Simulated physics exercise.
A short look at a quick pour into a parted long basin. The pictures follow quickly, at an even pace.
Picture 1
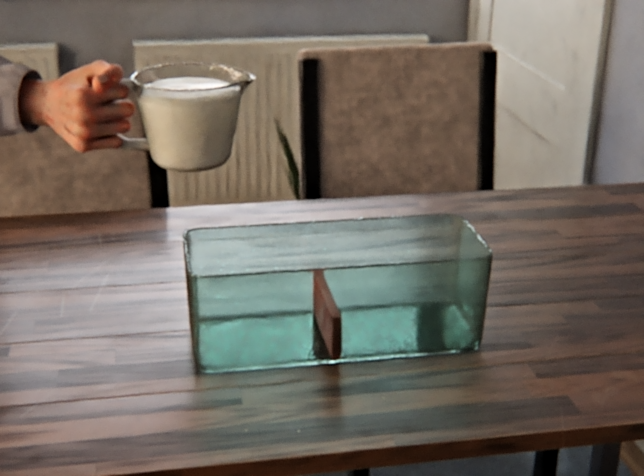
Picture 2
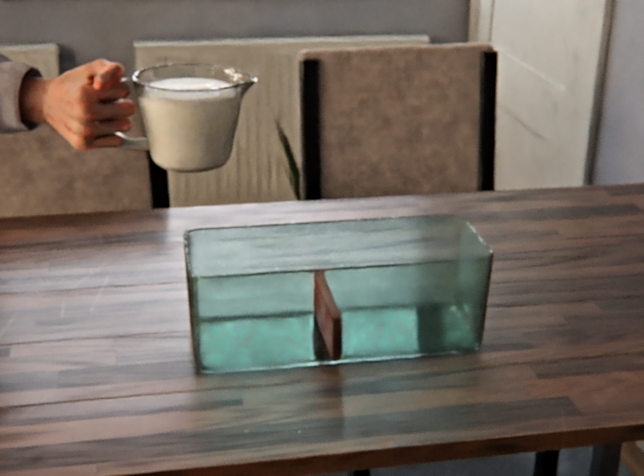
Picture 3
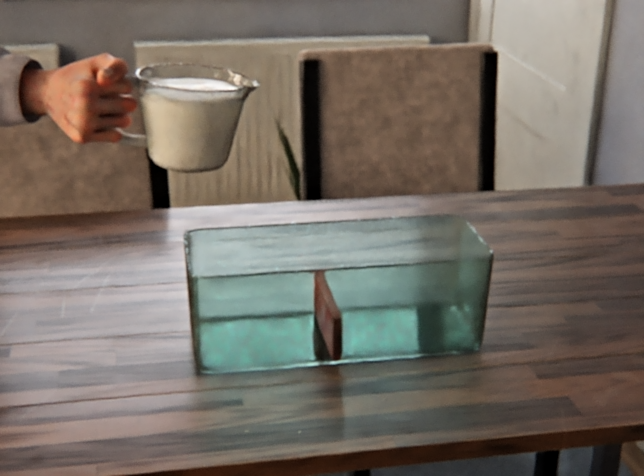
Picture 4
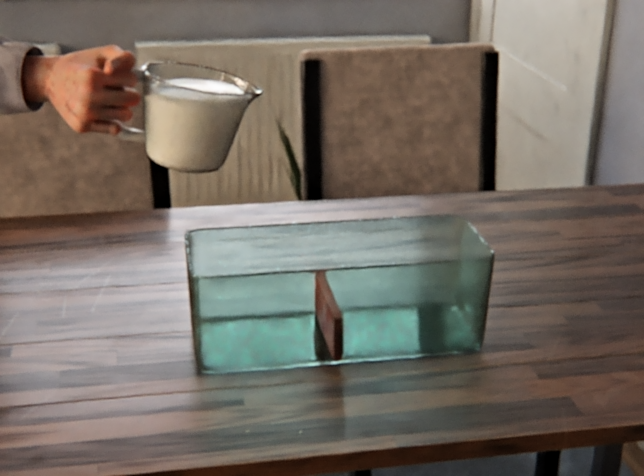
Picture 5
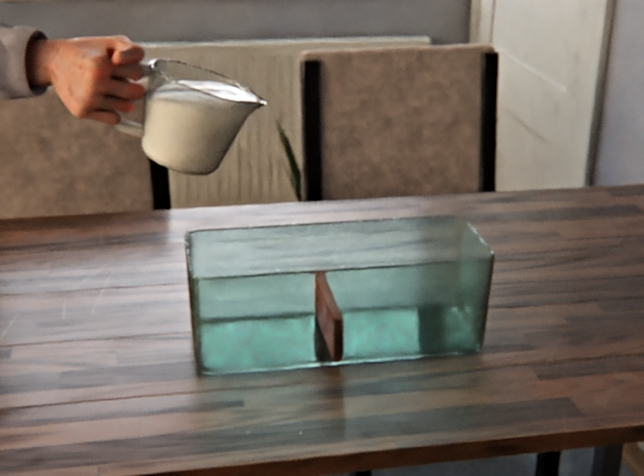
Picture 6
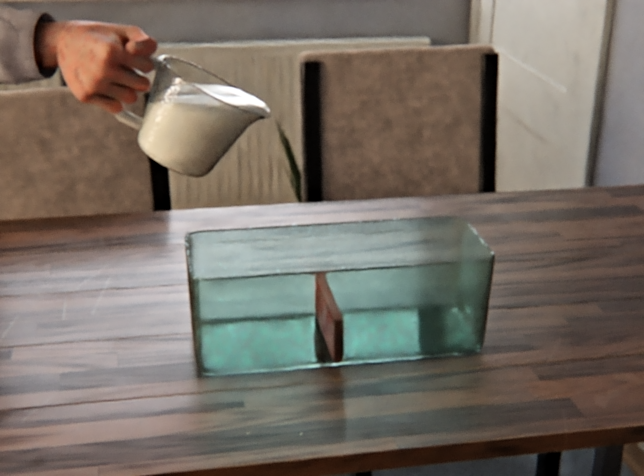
A hand held a glass jug of milk above a clear greenish basin with a brown divider on a wooden table, then gradually tilted the jug to the right.
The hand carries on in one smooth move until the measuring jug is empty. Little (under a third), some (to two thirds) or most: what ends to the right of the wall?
It comes to not even a third.
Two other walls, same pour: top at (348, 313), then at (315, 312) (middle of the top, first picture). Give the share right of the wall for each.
The first gives 10 %, the second 45 %.
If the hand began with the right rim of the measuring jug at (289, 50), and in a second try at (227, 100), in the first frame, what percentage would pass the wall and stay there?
First some 80, then 5 per cent.
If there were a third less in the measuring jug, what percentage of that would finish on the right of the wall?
Near 5 %.
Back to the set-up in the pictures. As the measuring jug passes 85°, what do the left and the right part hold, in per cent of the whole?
Near 15 on the left, 5 on the right.
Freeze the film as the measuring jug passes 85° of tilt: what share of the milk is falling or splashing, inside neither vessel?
Close to 35 per cent.
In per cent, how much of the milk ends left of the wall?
Near 80 %.
A moment on, the measuring jug is tipped on its side and 44 per cent is still to pour, 16 is left of the wall and 7 right of it.
Next, the measuring jug is tipped on its side and 7 per cent is still to pour, 67 is left of the wall and 13 right of it.
Then the measuring jug is tipped on its side and 0 per cent is still to pour, 81 is left of the wall and 15 right of it.
Later the measuring jug is tipped on its side and 0 per cent is still to pour, 82 is left of the wall and 15 right of it.
At rest 82 per cent lies left of the wall, 15 right of it and 3 outside.
